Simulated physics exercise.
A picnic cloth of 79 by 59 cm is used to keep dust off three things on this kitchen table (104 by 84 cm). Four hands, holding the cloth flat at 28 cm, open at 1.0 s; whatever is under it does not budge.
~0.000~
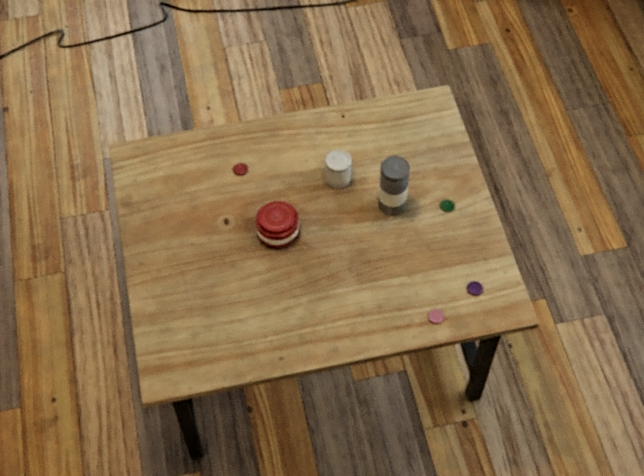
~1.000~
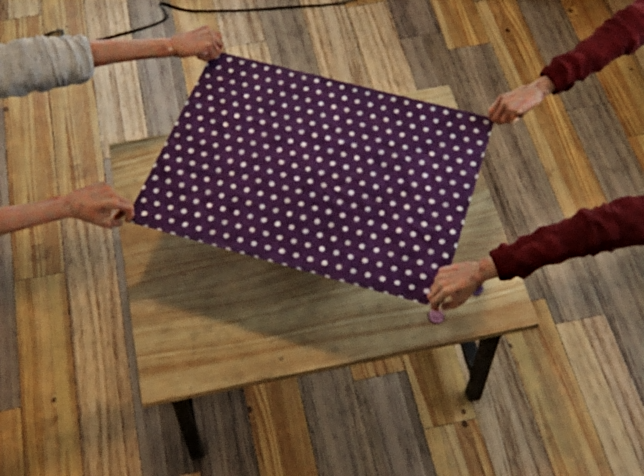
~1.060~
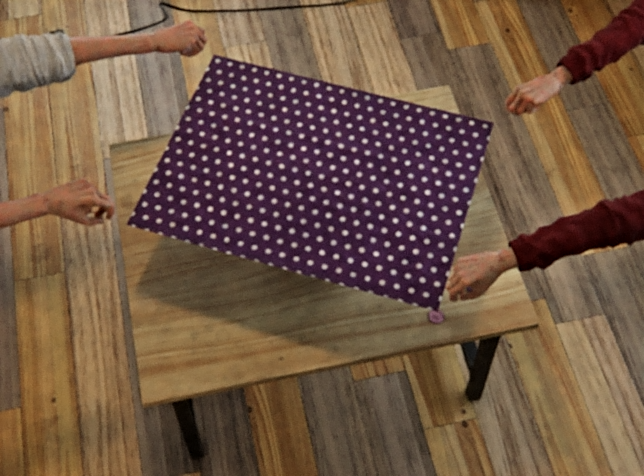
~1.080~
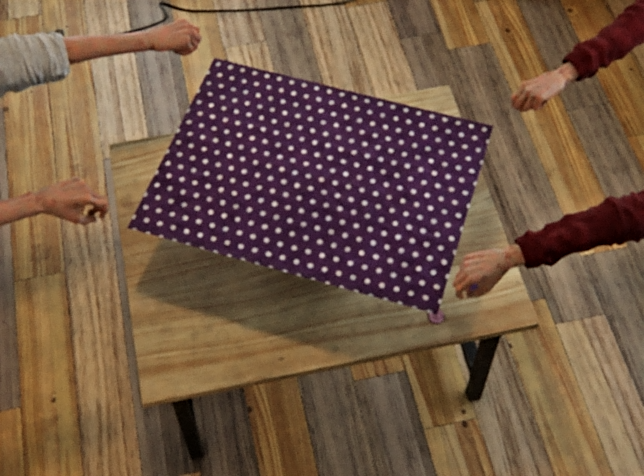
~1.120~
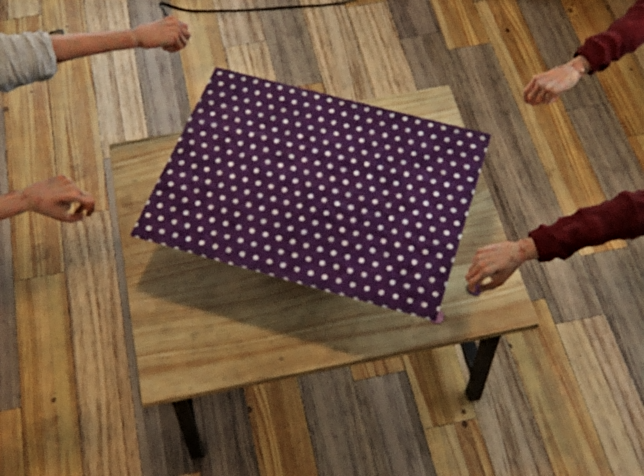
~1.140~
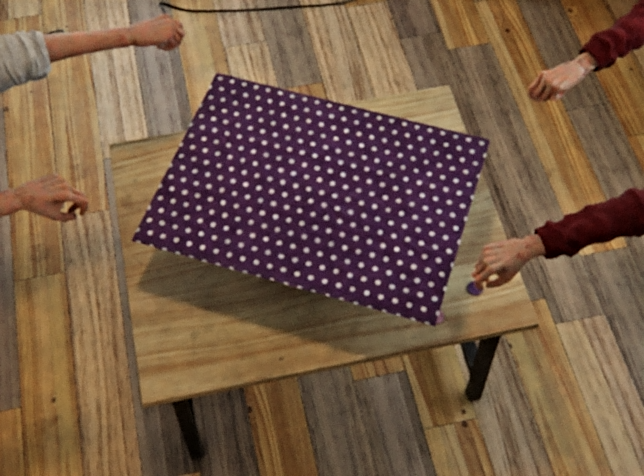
The footage shows a wooden table with a red container, two canisters and small colored discs; four hands hold a purple polka-dot cloth flat above it, then let go and draw back as the cloth sinks slightly, staying flat.
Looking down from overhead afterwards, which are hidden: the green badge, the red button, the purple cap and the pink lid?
The green badge still shows, the red button gets covered, the purple cap remains in the open, the pink lid vanishes under it.
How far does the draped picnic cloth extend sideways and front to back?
About 82 cm by 82 cm.
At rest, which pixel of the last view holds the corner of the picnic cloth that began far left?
It ends up approximately at (248, 117).
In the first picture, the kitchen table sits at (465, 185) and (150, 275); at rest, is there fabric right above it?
The first spot ends up left open, the second left open.
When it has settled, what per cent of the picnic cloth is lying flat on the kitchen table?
Roughly 35 % of it.
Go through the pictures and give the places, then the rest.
The first picture shows green badge (448, 205); red button (241, 169); purple cap (475, 288); pink lid (436, 316); red bottle (277, 216), 7 cm tall; grey canister (395, 167), 18 cm tall; white canister (338, 160), 9 cm tall.
The second picture shows picnic cloth corners (125, 221) (213, 51) (495, 119) (438, 308); highest point 28 cm, lowest 28 cm.
The third picture shows picnic cloth corners (127, 225) (214, 55); highest point 26 cm, lowest 26 cm.
The fourth picture shows picnic cloth corners (128, 228) (215, 59); highest point 25 cm, lowest 25 cm.
The fifth picture shows picnic cloth corners (130, 236) (216, 68); highest point 21 cm, lowest 21 cm.
The sixth picture shows picnic cloth corners (132, 241) (217, 74) (490, 141) (435, 326); highest point 19 cm, lowest 19 cm.
After 1.3 s, 30 % of it is down, spanning 80 by 82 cm, above pink lid, red button.
After 1.5 s, 35 % of it is down, spanning 82 by 83 cm, above pink lid, red button.
After 1.7 s, 35 % of it is down, spanning 81 by 83 cm, above pink lid, red button.
After 1.9 s, 35 % of it is down, spanning 80 by 83 cm, above pink lid, red button.
After 2.7 s, 35 % of it is down, spanning 82 by 83 cm, above pink lid, red button.
